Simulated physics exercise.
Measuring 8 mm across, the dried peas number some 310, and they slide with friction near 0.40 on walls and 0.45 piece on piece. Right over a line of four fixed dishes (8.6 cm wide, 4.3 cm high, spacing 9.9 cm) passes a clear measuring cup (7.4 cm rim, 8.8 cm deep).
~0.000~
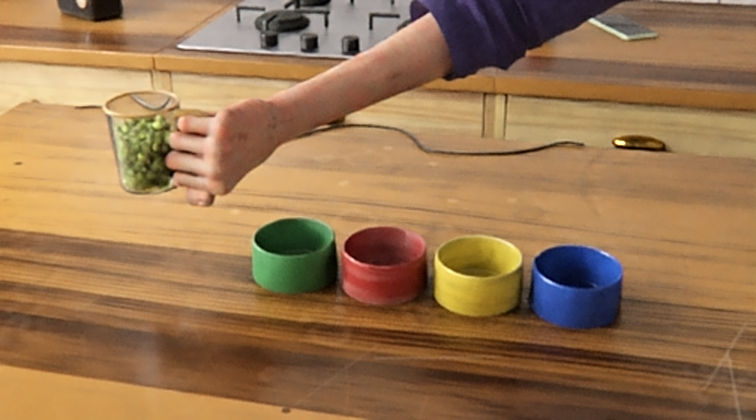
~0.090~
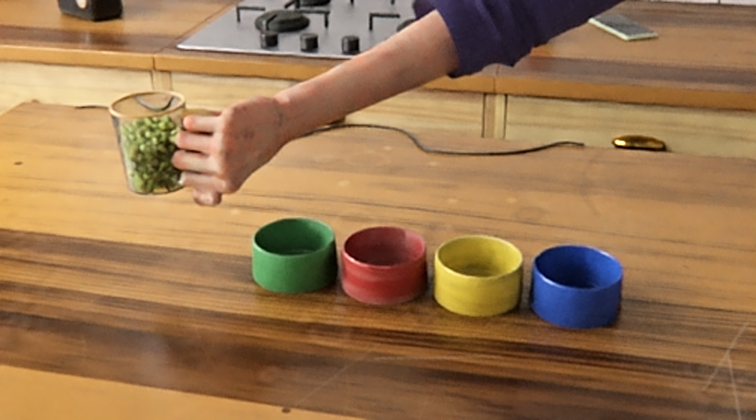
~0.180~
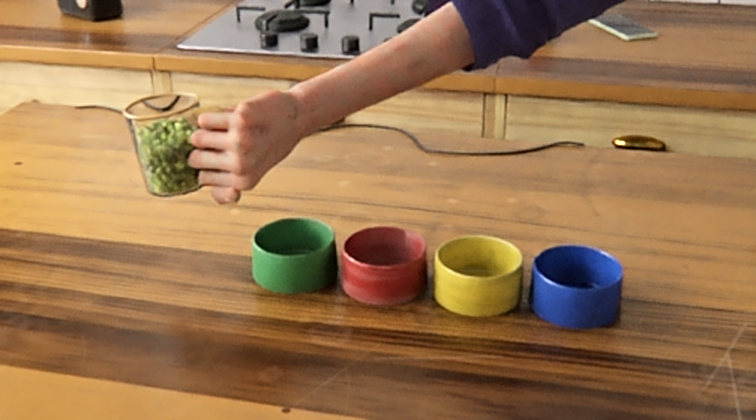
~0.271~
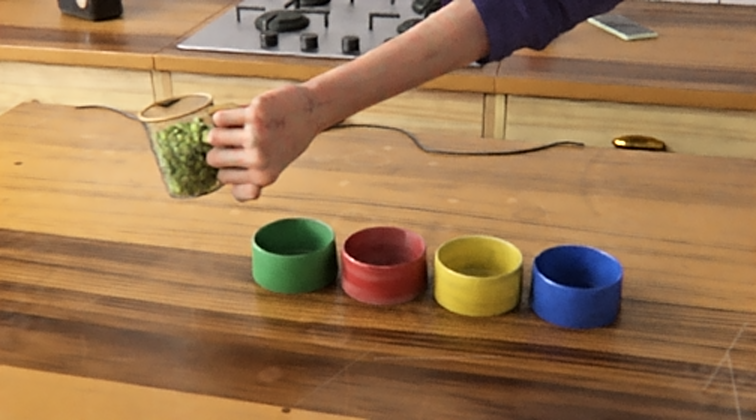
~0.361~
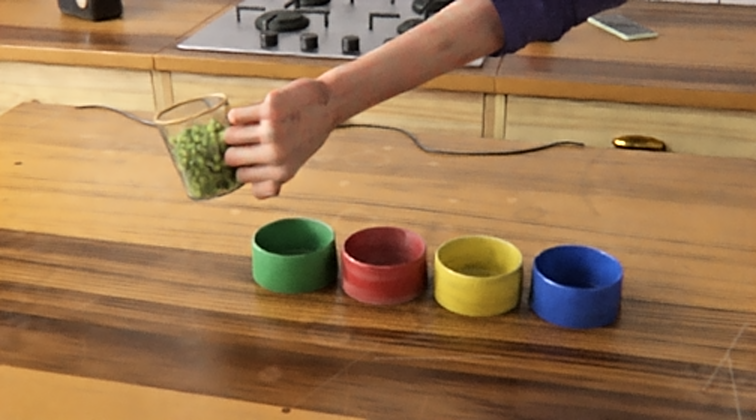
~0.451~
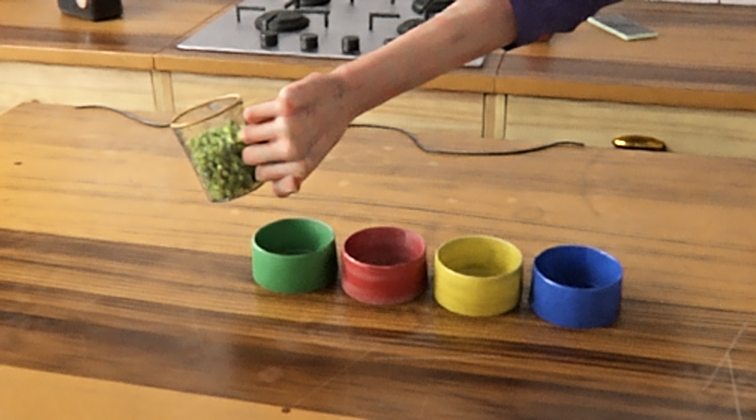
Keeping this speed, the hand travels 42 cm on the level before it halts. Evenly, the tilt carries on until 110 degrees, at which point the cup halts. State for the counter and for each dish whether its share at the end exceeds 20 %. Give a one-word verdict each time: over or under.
Red dish: You'll see a fifth or less there; blue dish: You'll see a fifth or less there; green dish: You'll see a fifth or less there; yellow dish: You'll see more than a fifth there; counter: You'll see a fifth or less there.
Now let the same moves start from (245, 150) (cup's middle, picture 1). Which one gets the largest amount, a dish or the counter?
Largest amount ends at blue.
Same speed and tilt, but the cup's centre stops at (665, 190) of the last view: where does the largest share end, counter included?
Blue.
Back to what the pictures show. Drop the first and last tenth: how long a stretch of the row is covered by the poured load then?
Spread: Around 5 cm.
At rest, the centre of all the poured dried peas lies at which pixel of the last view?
(476, 270) or so.
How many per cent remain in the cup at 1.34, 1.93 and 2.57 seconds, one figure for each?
Going in order, it reads 100, then 100, and finally 25 per cent.
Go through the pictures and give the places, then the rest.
In the first frame, cup at (147, 143), tilt 0 degrees, lip at (109, 101), moved 0.0 cm; middle of the pieces at (149, 153); green dish at (294, 237); red dish at (384, 246); yellow dish at (479, 256); blue dish at (578, 267).
In the second frame, cup at (154, 144), tilt 2 degrees, lip at (115, 103), moved 0.7 cm; middle of the pieces at (156, 154).
In the third frame, cup at (170, 145), tilt 6 degrees, lip at (129, 106), moved 2.6 cm; middle of the pieces at (173, 155).
In the fourth frame, cup at (188, 147), tilt 10 degrees, lip at (144, 110), moved 4.6 cm; middle of the pieces at (191, 157).
In the fifth frame, cup at (205, 148), tilt 14 degrees, lip at (160, 115), moved 6.5 cm; middle of the pieces at (209, 159).
In the sixth frame, cup at (222, 150), tilt 19 degrees, lip at (175, 119), moved 8.4 cm; middle of the pieces at (227, 160); green dish at (294, 237); red dish at (384, 246); yellow dish at (479, 256); blue dish at (578, 267). The cup turns about 50 degrees a second and travels 22 cm a second.
After 1.34 s, tilt 61 degrees; cup holds 100 %.
Then, at 1.93 s, tilt 89 degrees; cup holds 100 %.
After 2.57 s, tilt 110 degrees; cup holds 25 %, yellow 75 %.
At rest (3.4 s), red 0 %, blue 0 %, green 0 %, yellow 100 %, counter 0 %.
